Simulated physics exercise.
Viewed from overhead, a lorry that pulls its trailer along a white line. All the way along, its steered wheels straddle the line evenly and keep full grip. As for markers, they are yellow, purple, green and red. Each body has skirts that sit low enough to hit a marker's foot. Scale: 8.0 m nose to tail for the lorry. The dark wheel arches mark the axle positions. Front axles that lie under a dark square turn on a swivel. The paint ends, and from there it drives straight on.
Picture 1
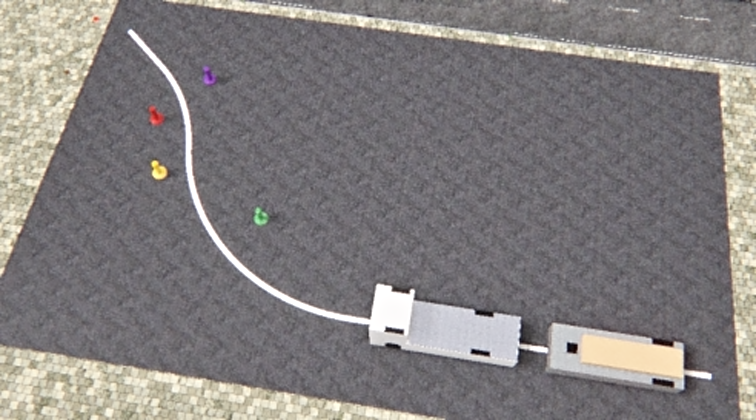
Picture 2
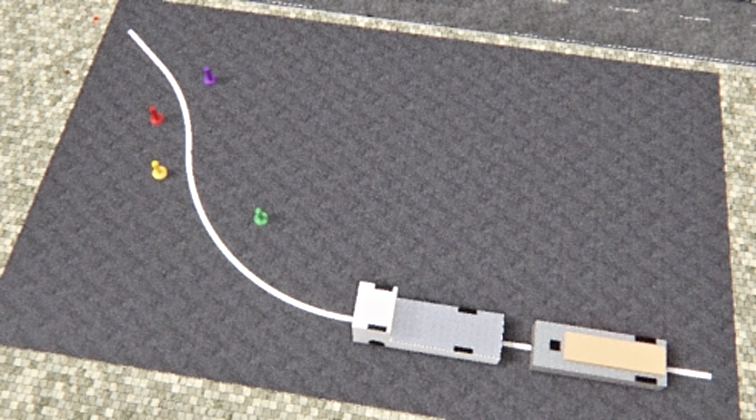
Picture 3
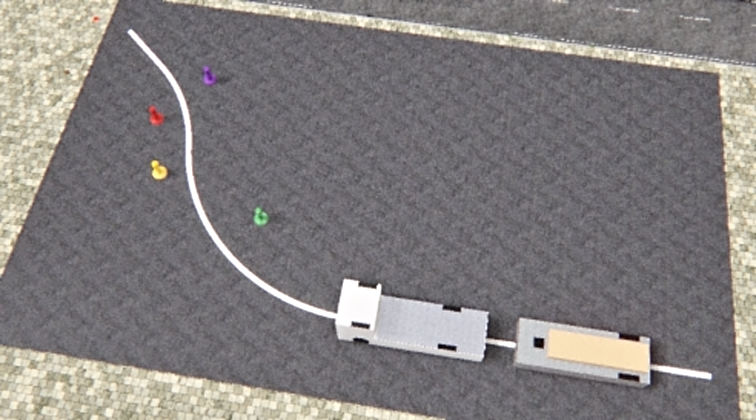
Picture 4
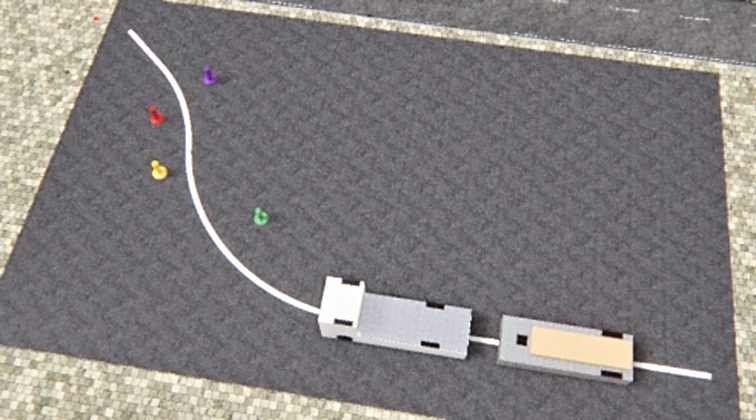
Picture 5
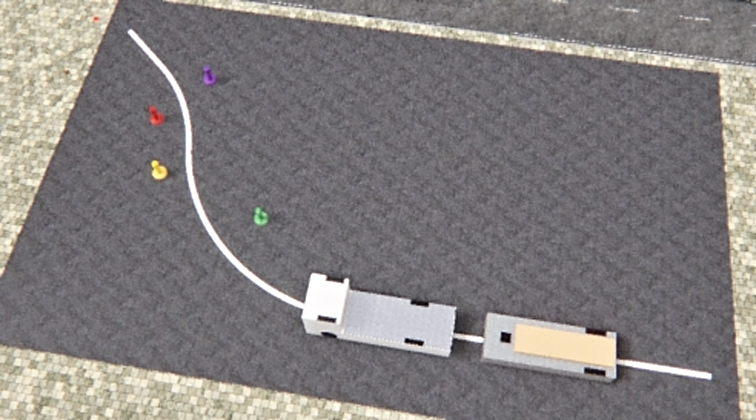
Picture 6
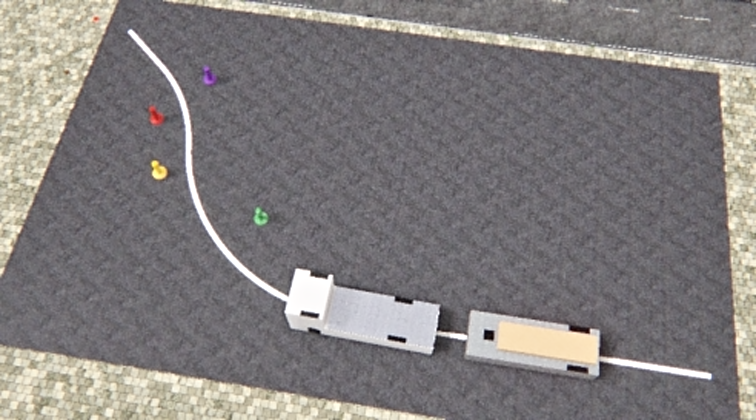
The clip shows a lorry with a white cab pulling one trailer slowly leftward along a curving white line on dark paving, while the purple, red, yellow and green markers standing near the line ahead stay still.
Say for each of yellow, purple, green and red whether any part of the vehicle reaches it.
Yellow - reached. Purple - never reached. Green - reached. Red - reached.
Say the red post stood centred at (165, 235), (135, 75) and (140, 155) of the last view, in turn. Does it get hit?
In the first spot it is left alone, in the second contacted, and in the third left alone.
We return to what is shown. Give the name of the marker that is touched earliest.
The yellow one.
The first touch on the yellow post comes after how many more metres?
12.0 m.
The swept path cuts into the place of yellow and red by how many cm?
For yellow around 20, for red around 20.
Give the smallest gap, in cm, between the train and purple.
The figure for purple is 50.
With 12.4 m more driven, the last axle is at (366, 307) of the last picture, 45 cm off the line; the lorry has hit yellow.
With 18.0 m more driven, the last axle is at (289, 267) of the last picture, 140 cm off the line; the trailer has hit green.
With 18.2 m more driven, the last axle is at (285, 265) of the last picture, 145 cm off the line; purple has been passed with 50 cm to spare.
With 21.2 m more driven, the last axle is at (253, 233) of the last picture, 175 cm off the line; the lorry has hit red.
With 42.5 m more driven, the last axle is at (104, 2) of the last picture, 25 cm off the line; 3 of 4 struck in all.
